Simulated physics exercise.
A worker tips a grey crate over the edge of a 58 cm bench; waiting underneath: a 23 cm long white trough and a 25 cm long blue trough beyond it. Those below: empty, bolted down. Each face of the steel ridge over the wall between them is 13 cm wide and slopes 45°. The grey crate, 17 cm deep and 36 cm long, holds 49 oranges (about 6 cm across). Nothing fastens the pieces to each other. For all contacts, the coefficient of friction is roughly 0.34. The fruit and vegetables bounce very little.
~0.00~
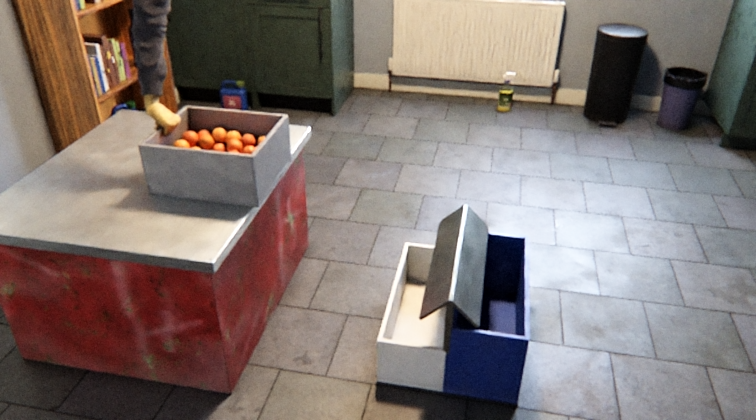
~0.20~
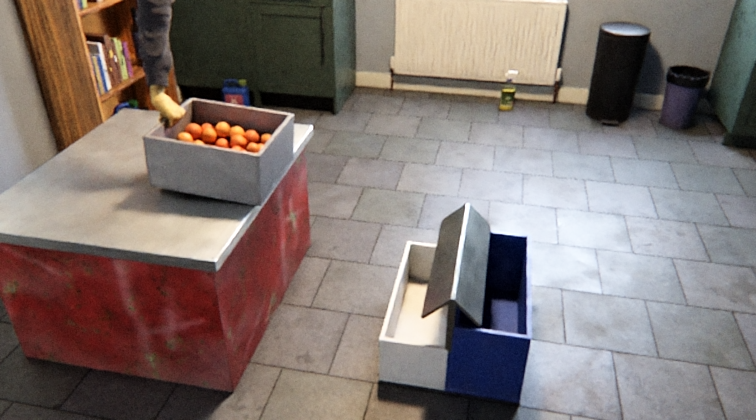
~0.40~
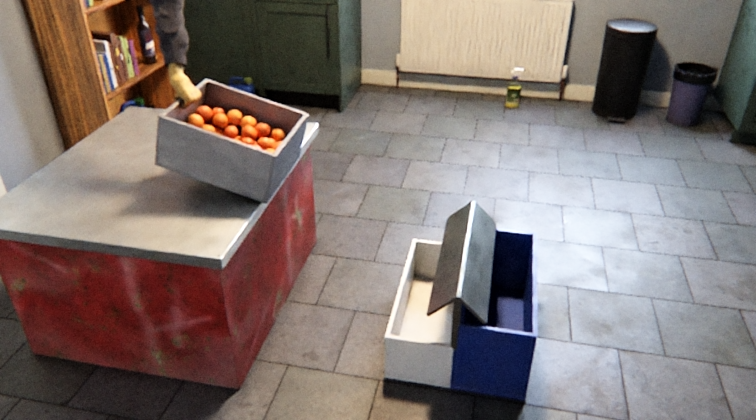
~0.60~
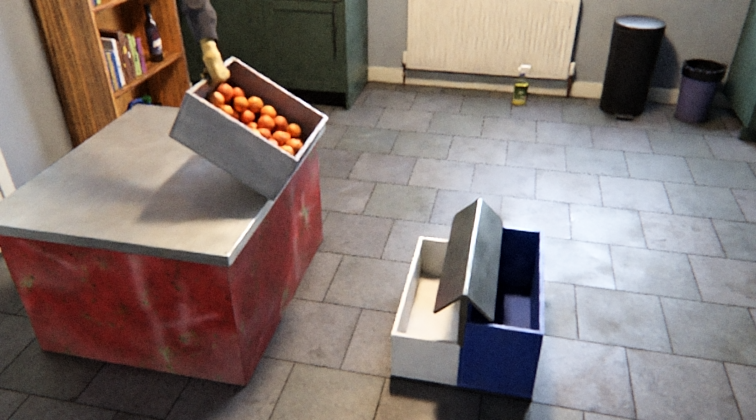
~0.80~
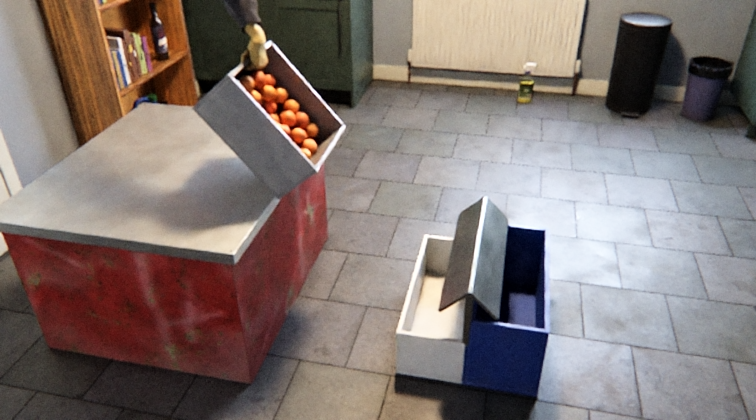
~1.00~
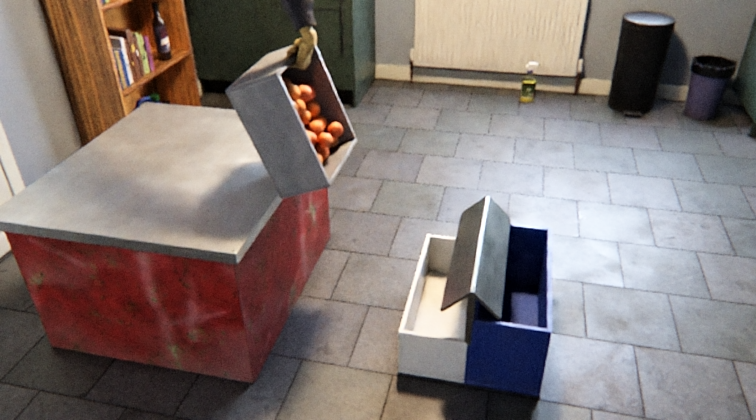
Grey crate of oranges tilting steeply over the edge of a red-sided bench as a gloved hand lifts its far end.
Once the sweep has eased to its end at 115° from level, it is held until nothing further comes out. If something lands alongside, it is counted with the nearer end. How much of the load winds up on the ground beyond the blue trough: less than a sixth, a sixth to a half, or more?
Expect under a sixth of the load on the ground beyond the blue trough.
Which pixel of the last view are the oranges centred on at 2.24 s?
At about (391, 306).
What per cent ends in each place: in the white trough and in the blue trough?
About 15 and 0 per cent.
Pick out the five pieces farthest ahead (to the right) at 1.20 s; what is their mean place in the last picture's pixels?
Around (350, 162).
After 1.20 s, tilt 87°; 49 still in the grey crate.
After 1.45 s, tilt 105°; 38 still in the grey crate and 11 in the air.
After 1.79 s, tilt 115°; 6 still in the grey crate, 3 in the white trough, 16 on the ground short of the white trough and 24 in the air.
When it is over (at 2.24 s), 8 in the white trough, 40 on the ground short of the white trough and 1 on the ground beyond the blue trough. Asked share, 1 of 49, 2 per cent.
